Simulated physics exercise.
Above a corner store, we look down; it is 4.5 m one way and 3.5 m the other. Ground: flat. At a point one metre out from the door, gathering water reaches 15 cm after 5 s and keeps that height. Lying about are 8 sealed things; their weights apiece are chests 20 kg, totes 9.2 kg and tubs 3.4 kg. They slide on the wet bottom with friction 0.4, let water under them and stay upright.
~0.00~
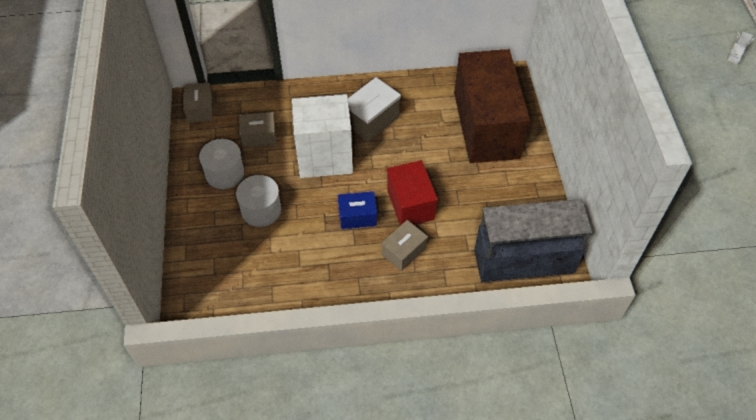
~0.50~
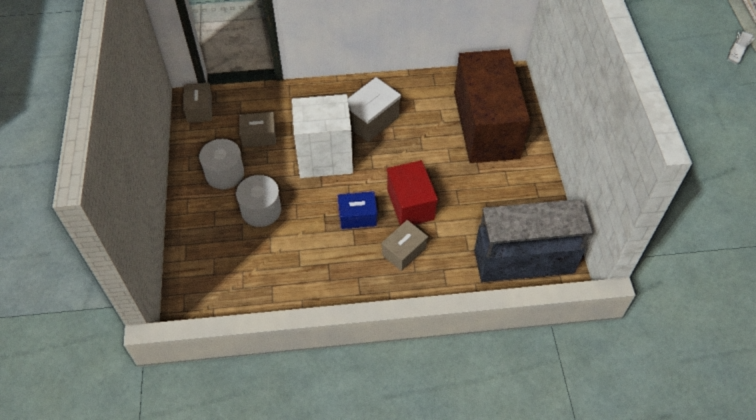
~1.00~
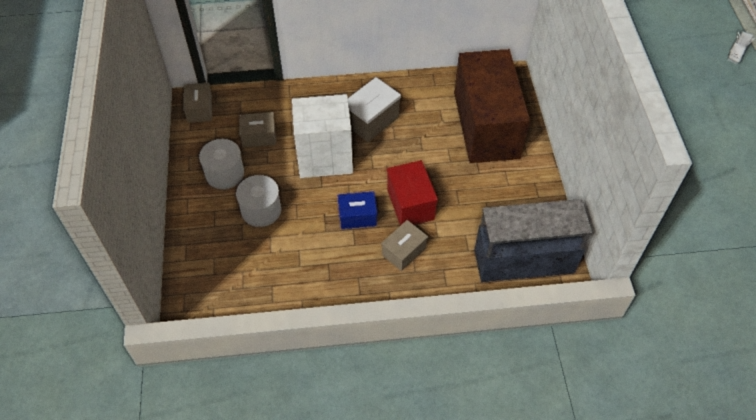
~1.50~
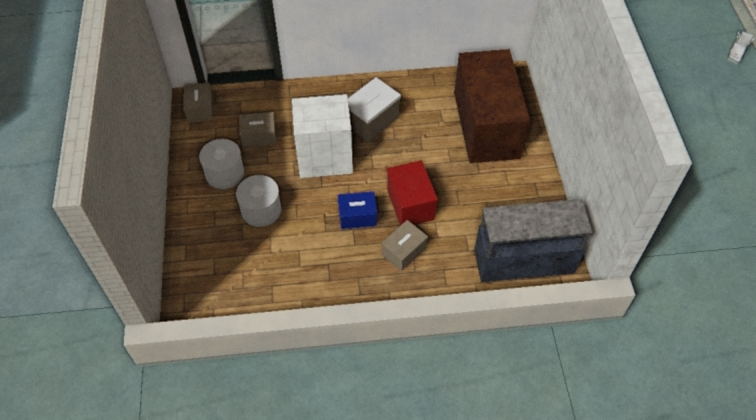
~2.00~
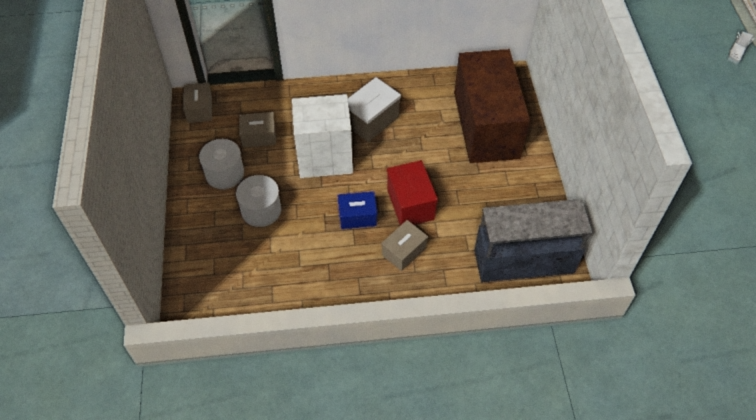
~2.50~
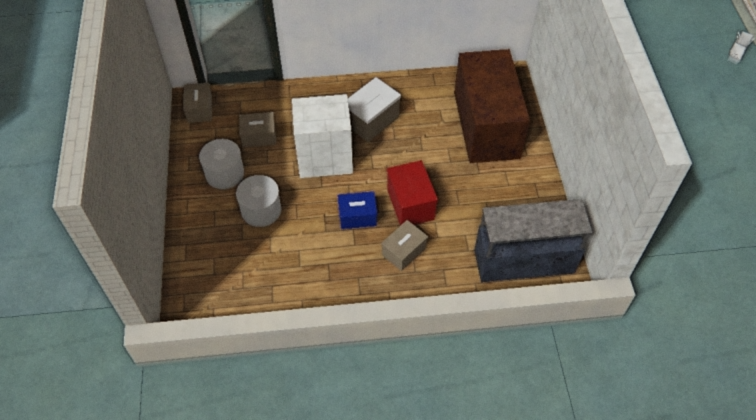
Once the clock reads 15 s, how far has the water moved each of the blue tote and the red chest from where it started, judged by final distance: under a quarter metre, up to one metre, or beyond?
Blue tote: Under a quarter metre; red chest: Under a quarter metre.
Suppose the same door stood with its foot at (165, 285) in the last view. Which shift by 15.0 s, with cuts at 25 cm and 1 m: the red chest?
Result for the red chest - essentially stationary.
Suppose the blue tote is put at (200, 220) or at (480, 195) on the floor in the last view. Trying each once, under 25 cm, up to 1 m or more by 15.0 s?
From the first spot it would drift a bit, and from the second it would stay roughly in place.
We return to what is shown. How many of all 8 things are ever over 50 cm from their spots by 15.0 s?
By my count, 3.
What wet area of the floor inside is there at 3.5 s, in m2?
About 1.0 m2.
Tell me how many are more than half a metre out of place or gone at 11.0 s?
I make it 3 by then.
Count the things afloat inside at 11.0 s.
2 at that moment.
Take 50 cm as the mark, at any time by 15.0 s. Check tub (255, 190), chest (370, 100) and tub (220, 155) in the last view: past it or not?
Note - in order: Farther; smaller; farther.
After 3.5 s the blue tote is near (357, 204), 0.0 m from its start, aground; the red chest is near (412, 184), 0.0 m from its start, aground; 0 afloat.
After 6.8 s the blue tote is near (357, 204), 0.0 m from its start, aground; the red chest is near (412, 184), 0.0 m from its start, aground; 0 afloat.
After 11.0 s the blue tote is near (357, 204), 0.0 m from its start, aground; the red chest is near (412, 184), 0.0 m from its start, aground; 2 afloat.
After 15.0 s the blue tote is near (357, 202), 0.0 m from its start, aground; the red chest is near (412, 184), 0.0 m from its start, aground; 3 afloat.
